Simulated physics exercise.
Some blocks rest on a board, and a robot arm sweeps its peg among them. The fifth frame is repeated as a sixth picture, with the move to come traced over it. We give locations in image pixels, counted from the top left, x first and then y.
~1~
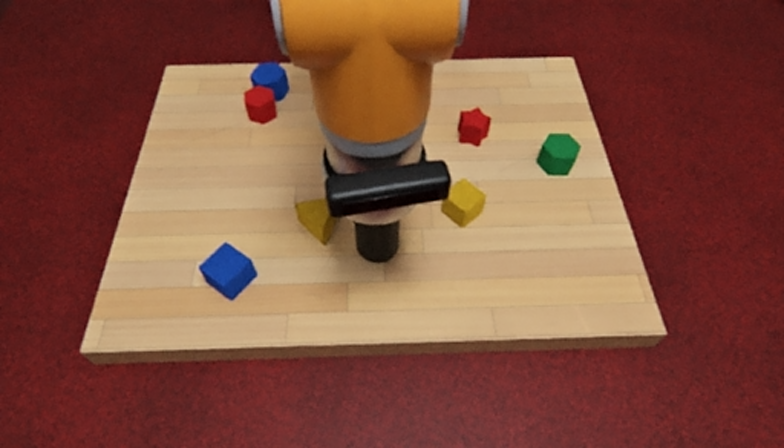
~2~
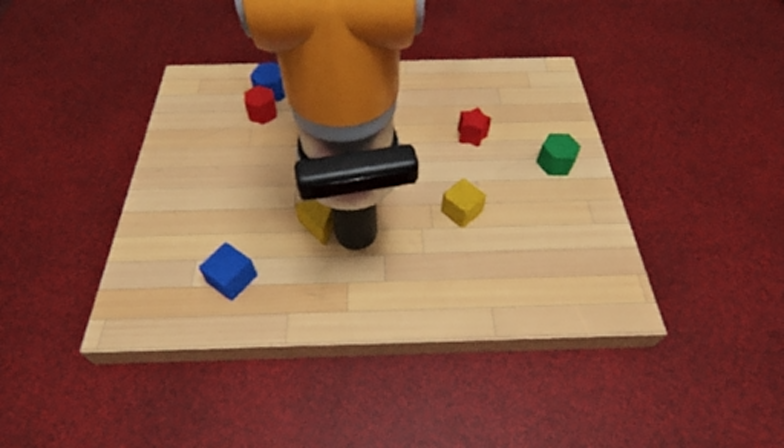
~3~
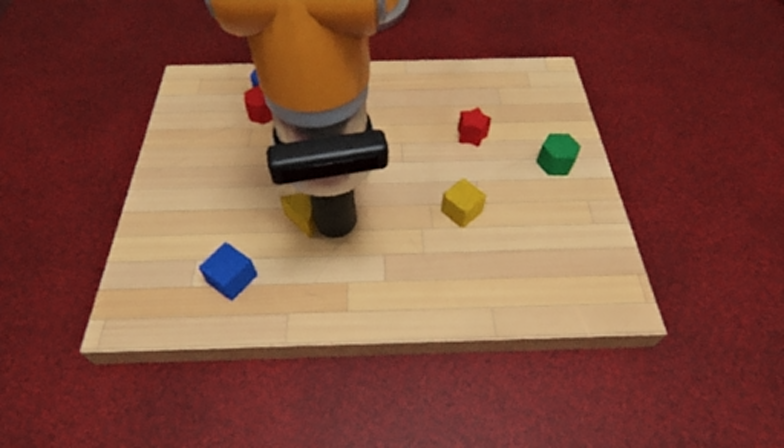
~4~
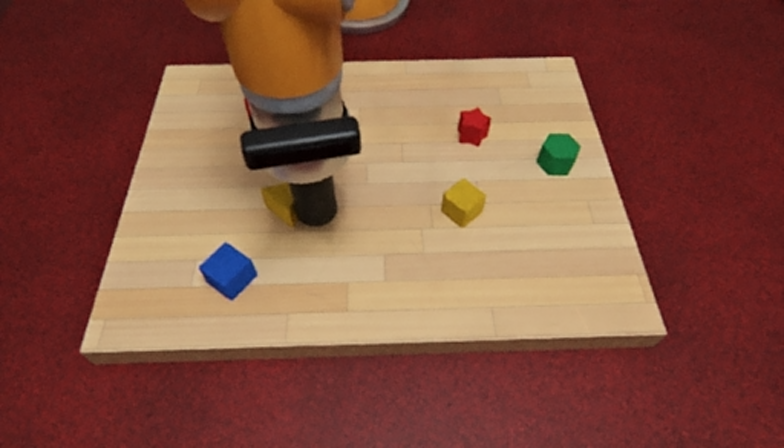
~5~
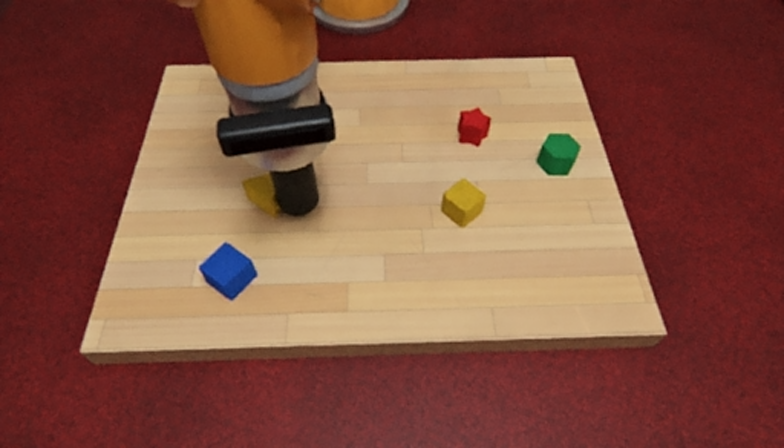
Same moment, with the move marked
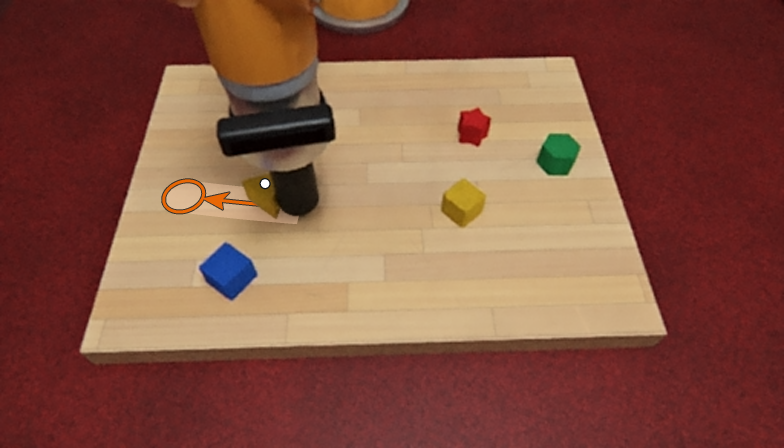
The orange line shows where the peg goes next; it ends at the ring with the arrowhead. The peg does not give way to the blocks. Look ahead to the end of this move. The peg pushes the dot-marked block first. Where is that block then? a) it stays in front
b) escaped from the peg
My answer is option a.
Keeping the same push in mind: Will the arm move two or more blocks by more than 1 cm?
Answer: No.
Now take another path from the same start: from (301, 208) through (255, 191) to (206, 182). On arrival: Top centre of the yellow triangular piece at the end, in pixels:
In the picture, that point is around (170, 157).
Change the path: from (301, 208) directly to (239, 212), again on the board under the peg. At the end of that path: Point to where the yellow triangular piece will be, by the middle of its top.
For the centre of its top, I'd go with (214, 175).
Path on the board, from (301, 208) directly to (184, 196); the dot is on the yellow triangular piece.
The first path, step by step. One third of the way, peg (257, 197); yellow triangular piece (225, 176), turned 20° clockwise.
Two thirds of the way, peg (217, 193); yellow triangular piece (189, 169), turned 30° clockwise.
At the end, peg (180, 188); blue square block in place; yellow triangular piece (161, 159), turned 50° clockwise.
